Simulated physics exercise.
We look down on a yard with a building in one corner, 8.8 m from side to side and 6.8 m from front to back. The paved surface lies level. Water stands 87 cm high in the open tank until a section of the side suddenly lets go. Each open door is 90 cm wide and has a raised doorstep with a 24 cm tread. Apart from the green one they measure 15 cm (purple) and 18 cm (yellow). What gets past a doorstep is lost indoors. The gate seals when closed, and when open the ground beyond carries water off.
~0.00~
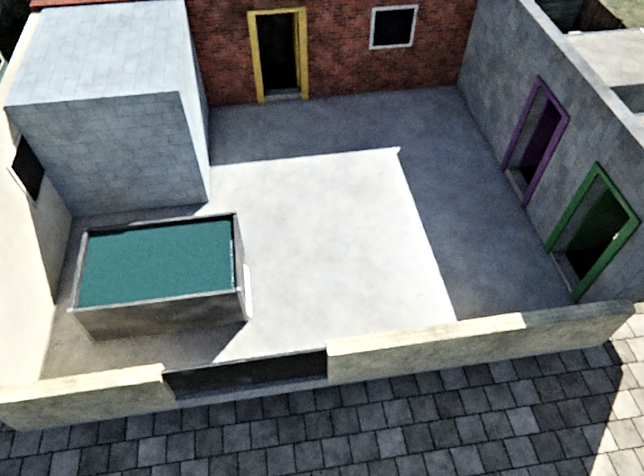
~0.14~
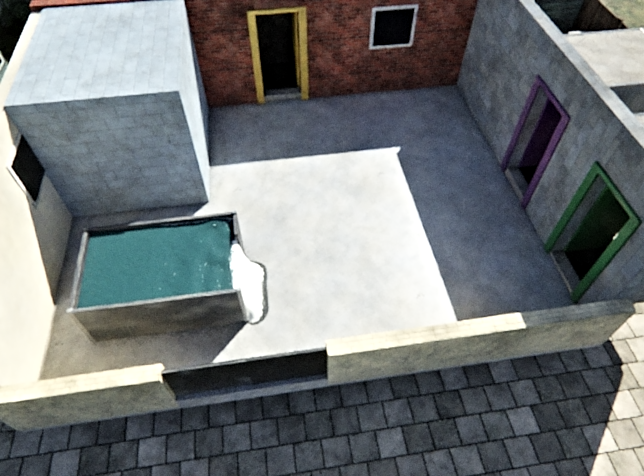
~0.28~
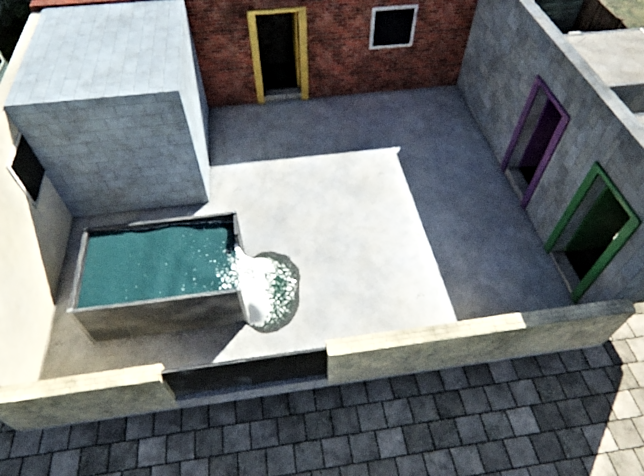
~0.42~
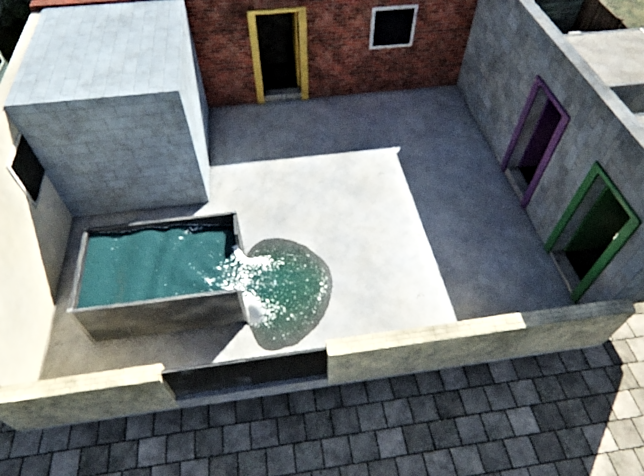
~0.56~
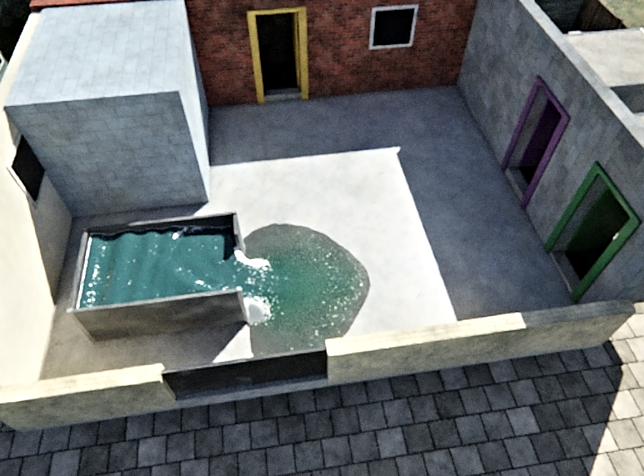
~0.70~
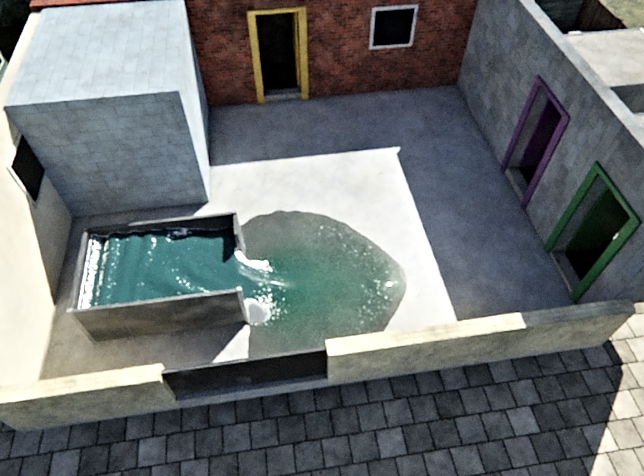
Water burst out of the right end of an open tank in a walled yard, splashing white at first, then spread across the pale paving in a widening greenish pool as the tank's level dropped.
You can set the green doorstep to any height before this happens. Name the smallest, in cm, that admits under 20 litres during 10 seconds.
Some 32 cm above the ground.
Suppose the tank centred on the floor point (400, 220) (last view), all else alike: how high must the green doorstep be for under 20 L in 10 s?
Some 23 cm.
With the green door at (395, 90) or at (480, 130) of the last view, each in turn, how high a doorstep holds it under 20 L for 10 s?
Roughly 16 and 8.0 cm.
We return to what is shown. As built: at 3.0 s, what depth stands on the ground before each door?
In cm: Purple 20, green 33, yellow 0.
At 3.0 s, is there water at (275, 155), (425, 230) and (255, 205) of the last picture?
In that order: Still dry, under water, not reached.
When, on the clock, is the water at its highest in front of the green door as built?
Around 2.6 s.
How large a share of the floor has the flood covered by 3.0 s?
Some 50 per cent of it.
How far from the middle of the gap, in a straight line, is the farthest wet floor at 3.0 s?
About 6.6 m.
After 1.4 s water covers 35 % of the floor, deepest (42 cm) near (257, 293); it has not reached the green door.
After 3.0 s water covers 50 % of the floor, deepest (36 cm) near (570, 308); 33 cm at the green door, 172 litres in over its 7 cm doorstep.
After 10.0 s water covers 80 % of the floor, deepest (12 cm) near (212, 120); 7 cm at the green door, 556 litres in over its 7 cm doorstep.
At the green door as built, the water arrived by 1.5 s and peaked near 35 cm at 2.6 s.
With a doorstep of 26.5 cm, 53 litres would have come in within the 10 s; with 36 cm, 7 litres. So under 20 litres takes about 32 cm.
